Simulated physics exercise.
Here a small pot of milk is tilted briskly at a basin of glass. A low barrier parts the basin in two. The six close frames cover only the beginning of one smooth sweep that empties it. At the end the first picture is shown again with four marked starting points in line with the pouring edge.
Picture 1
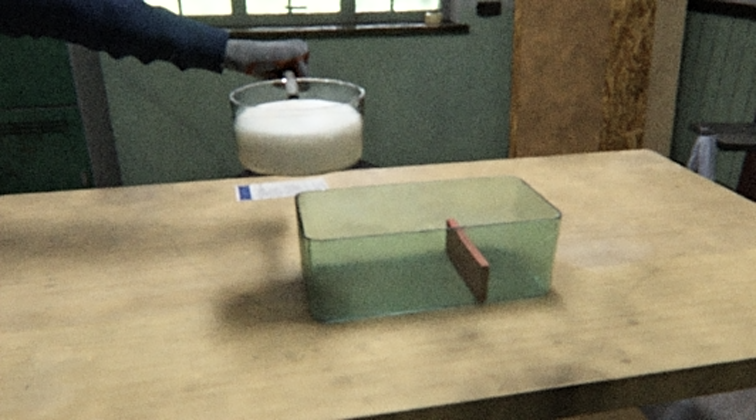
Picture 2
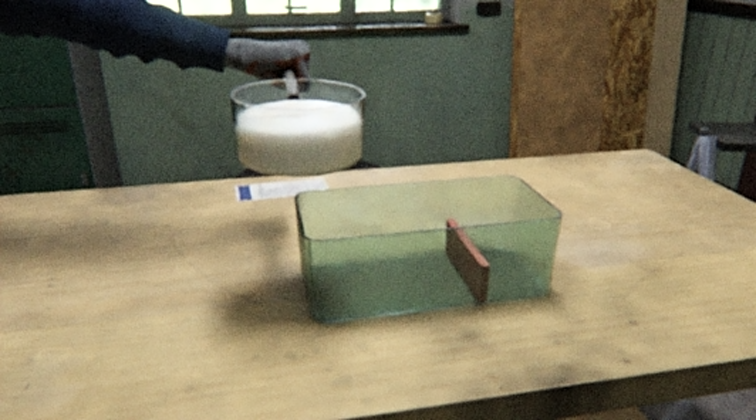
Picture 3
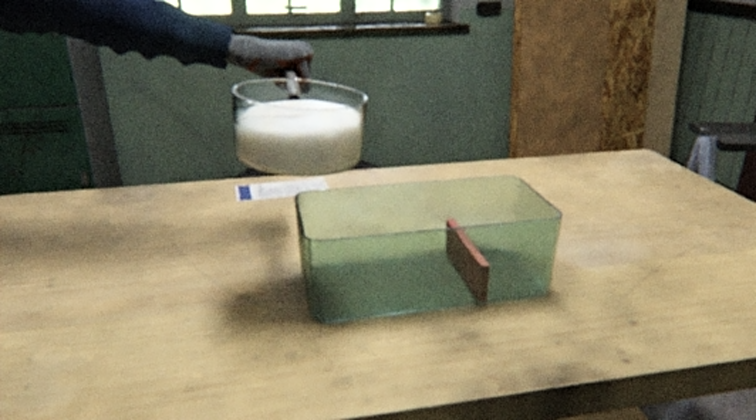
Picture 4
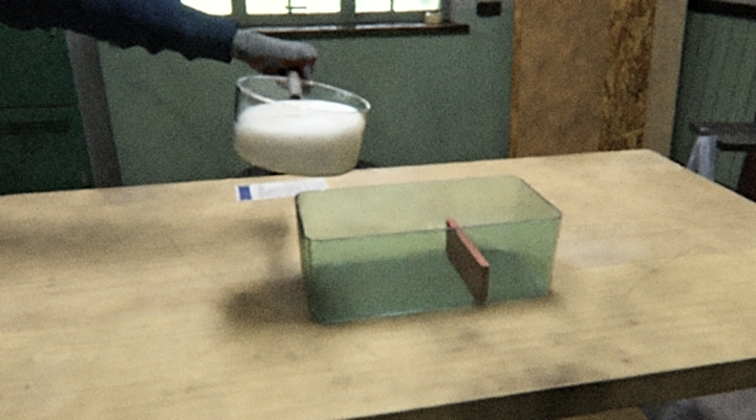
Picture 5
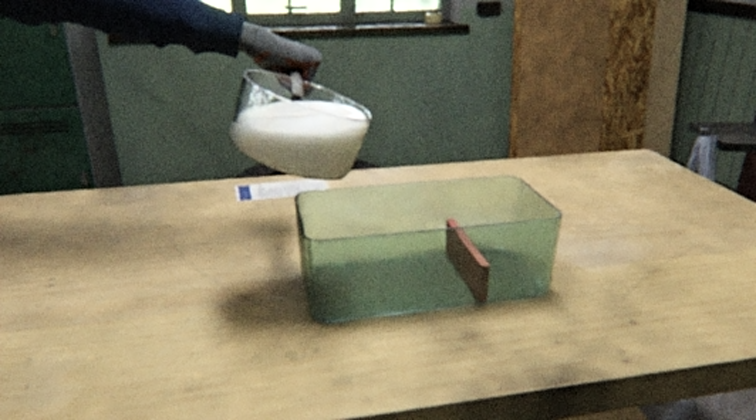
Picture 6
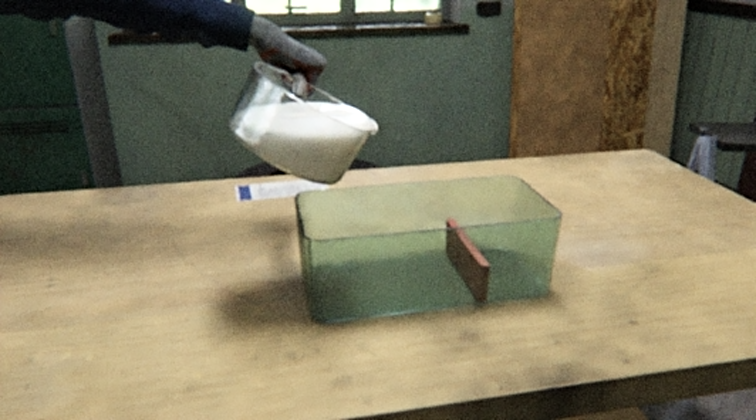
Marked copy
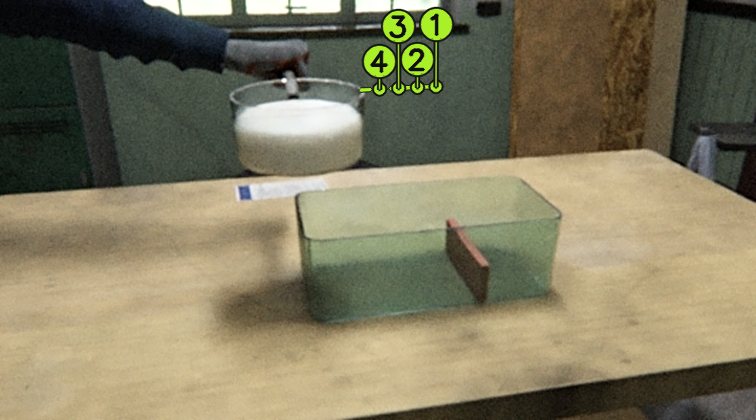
In a room with green walls and a bright window, a pale wooden table is seen from slightly above by a still camera. A green-tinted glass basin with a low reddish-brown barrier inside stands on it, while at upper left a gloved hand in a dark blue sleeve holds a clear pot of white milk. The hand keeps the pot upright, then tilts it rightward until milk reaches over the lip.
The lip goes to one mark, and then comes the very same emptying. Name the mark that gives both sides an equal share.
1 is best.
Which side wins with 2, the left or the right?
More ends on the left.
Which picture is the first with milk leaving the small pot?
In picture 6.
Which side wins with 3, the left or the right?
More ends on the left.
In lime, 1 at (436, 86); 2 at (417, 87); 3 at (398, 88); 4 at (379, 89).
With 1, about 49 % ends left of the wall and 51 % right of it.
With 2, about 74 % ends left of the wall and 25 % right of it.
With 3, about 98 % ends left of the wall and 1 % right of it.
With 4, about 97 % ends left of the wall and 3 % right of it.
